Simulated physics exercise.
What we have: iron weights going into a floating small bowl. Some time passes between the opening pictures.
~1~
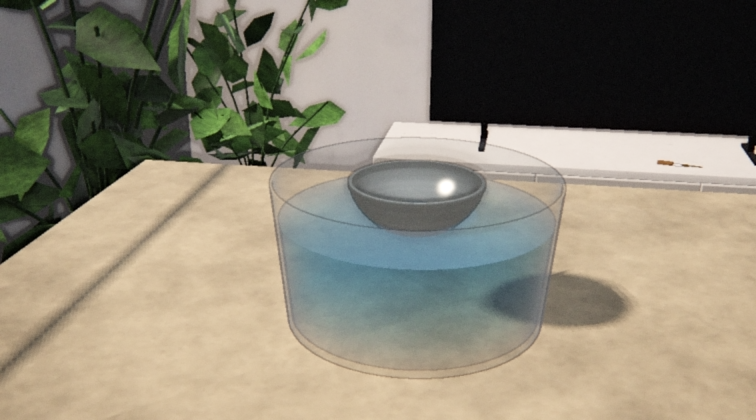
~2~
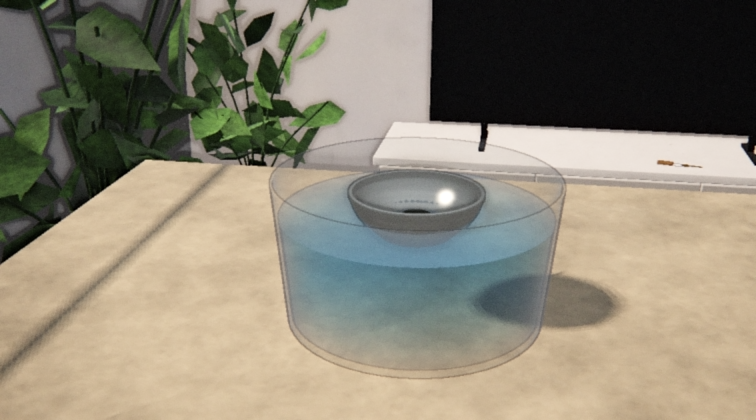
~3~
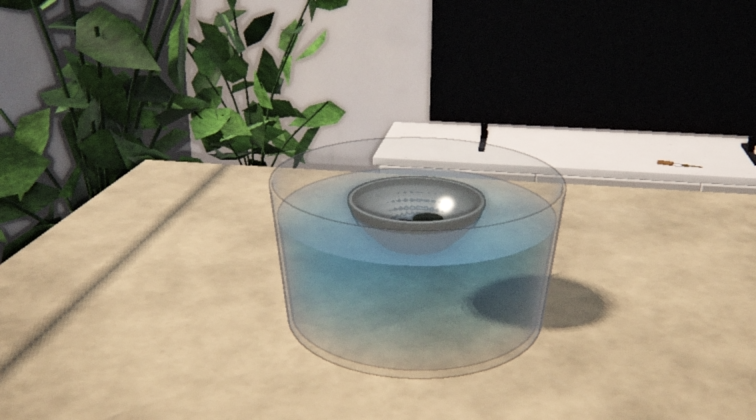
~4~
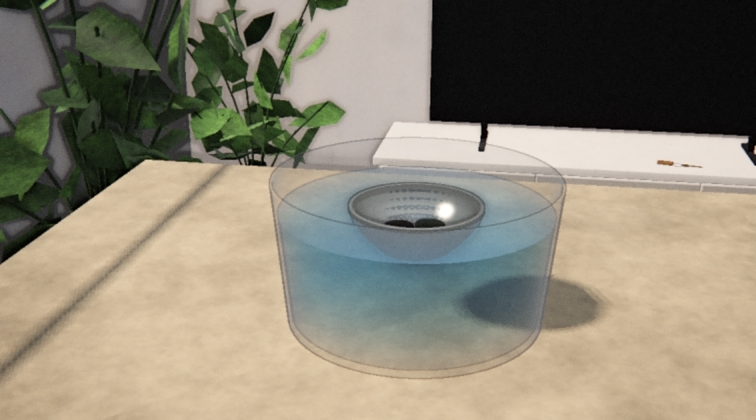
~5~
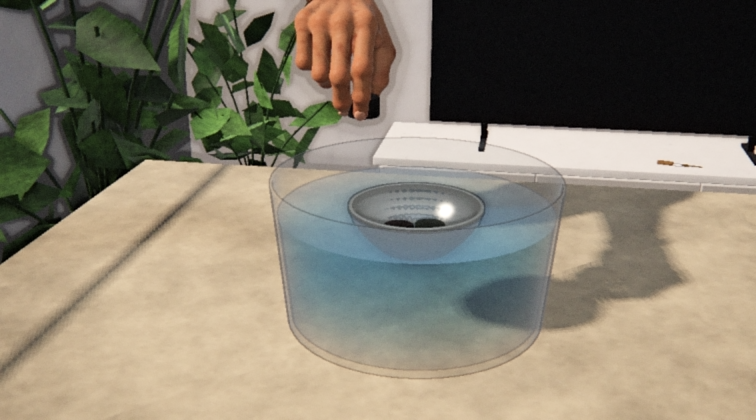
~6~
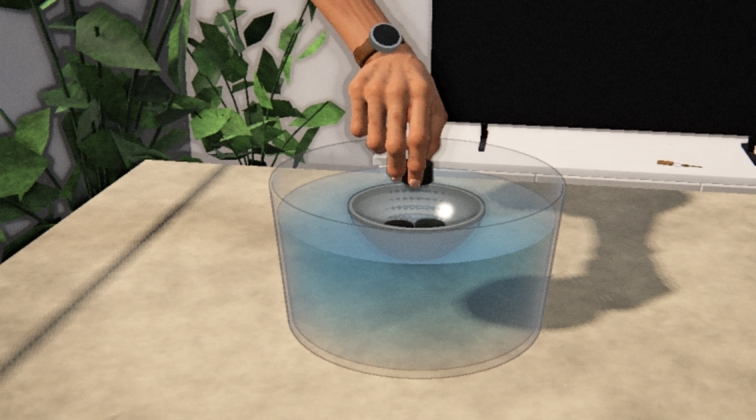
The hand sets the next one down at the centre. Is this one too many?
The small bowl goes under.
Soon after, the iron weight is in and the small bowl dips.
Later, water pours in over its edge.
In the end, the small bowl lies on the bottom with its load.
